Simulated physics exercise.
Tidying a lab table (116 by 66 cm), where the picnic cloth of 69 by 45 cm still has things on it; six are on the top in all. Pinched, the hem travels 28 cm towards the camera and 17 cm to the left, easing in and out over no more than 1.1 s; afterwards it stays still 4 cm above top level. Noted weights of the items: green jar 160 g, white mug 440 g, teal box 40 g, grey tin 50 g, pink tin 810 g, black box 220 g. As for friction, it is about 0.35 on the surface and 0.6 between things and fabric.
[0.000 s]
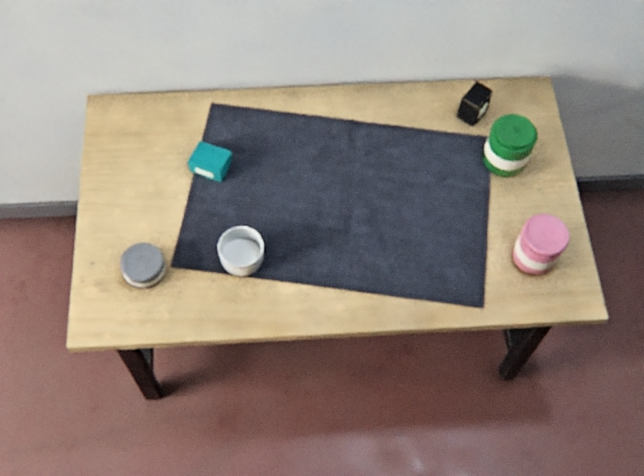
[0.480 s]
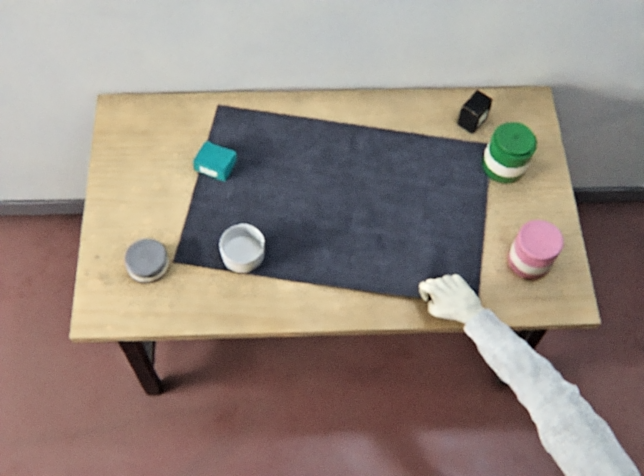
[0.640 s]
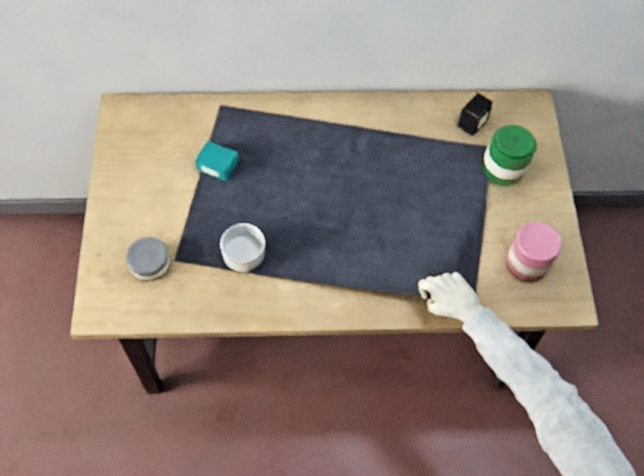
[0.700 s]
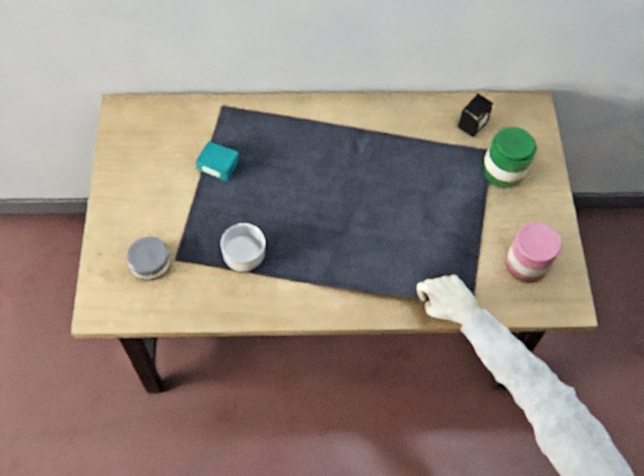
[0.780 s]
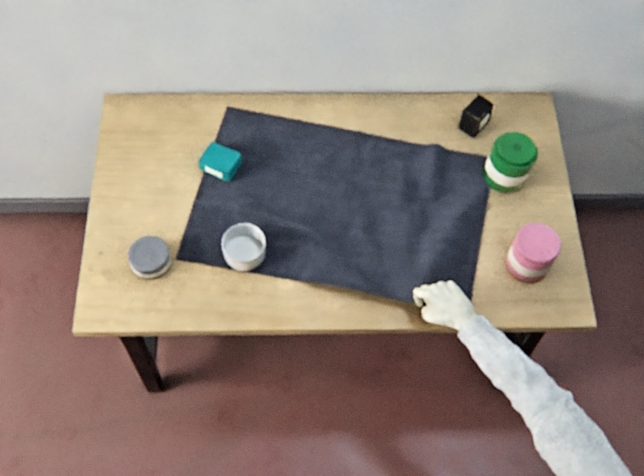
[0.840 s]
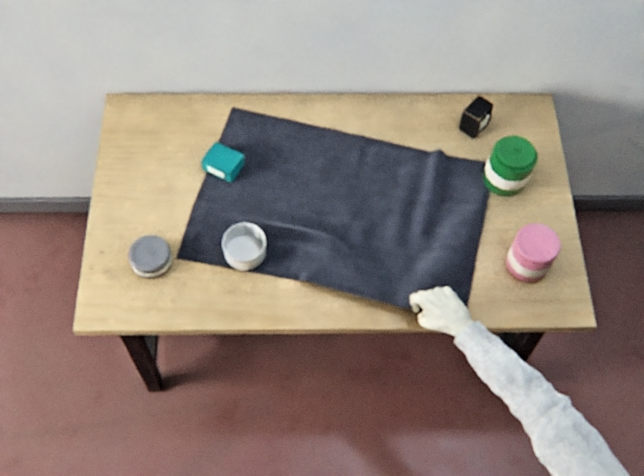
A hand reaching in from the lower right, gripping a dark cloth's front edge and tugging it slightly, wrinkling it among containers.
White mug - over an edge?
No. The thing will be still there.
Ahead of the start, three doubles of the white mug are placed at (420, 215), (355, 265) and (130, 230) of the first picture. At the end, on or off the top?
Off the top, off the top, still on top.
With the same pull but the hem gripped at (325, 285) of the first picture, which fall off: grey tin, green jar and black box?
Afterwards grey tin is still on top, green jar is still on top and black box is still on top.
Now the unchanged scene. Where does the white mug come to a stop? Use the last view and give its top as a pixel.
You'll find it ending up somewhere near (253, 270).
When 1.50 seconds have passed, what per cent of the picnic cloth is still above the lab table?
Near 75 in a hundred.
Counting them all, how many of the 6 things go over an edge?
Counted result: 0.
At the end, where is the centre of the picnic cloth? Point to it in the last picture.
Roughly at (357, 306) in the last picture.
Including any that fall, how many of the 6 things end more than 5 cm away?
The total comes out at 3.
After 1.1 s, 95 % of the picnic cloth is still over the top; white mug 1 cm off its start, green jar 7 cm off its start, teal box 5 cm off its start.
After 1.3 s, 85 % of the picnic cloth is still over the top; white mug 2 cm off its start, green jar 13 cm off its start, teal box 11 cm off its start.
After 1.5 s, 75 % of the picnic cloth is still over the top; white mug 6 cm off its start at (251, 264), teal box 17 cm off its start at (277, 188), green jar 13 cm off its start at (510, 188).
After 1.7 s, 65 % of the picnic cloth is still over the top; white mug 8 cm off its start, teal box 20 cm off its start, green jar 13 cm off its start.
After 3.3 s, 60 % of the picnic cloth is still over the top; white mug 8 cm off its start at (253, 270), teal box 20 cm off its start at (286, 195), green jar 13 cm off its start at (510, 188).
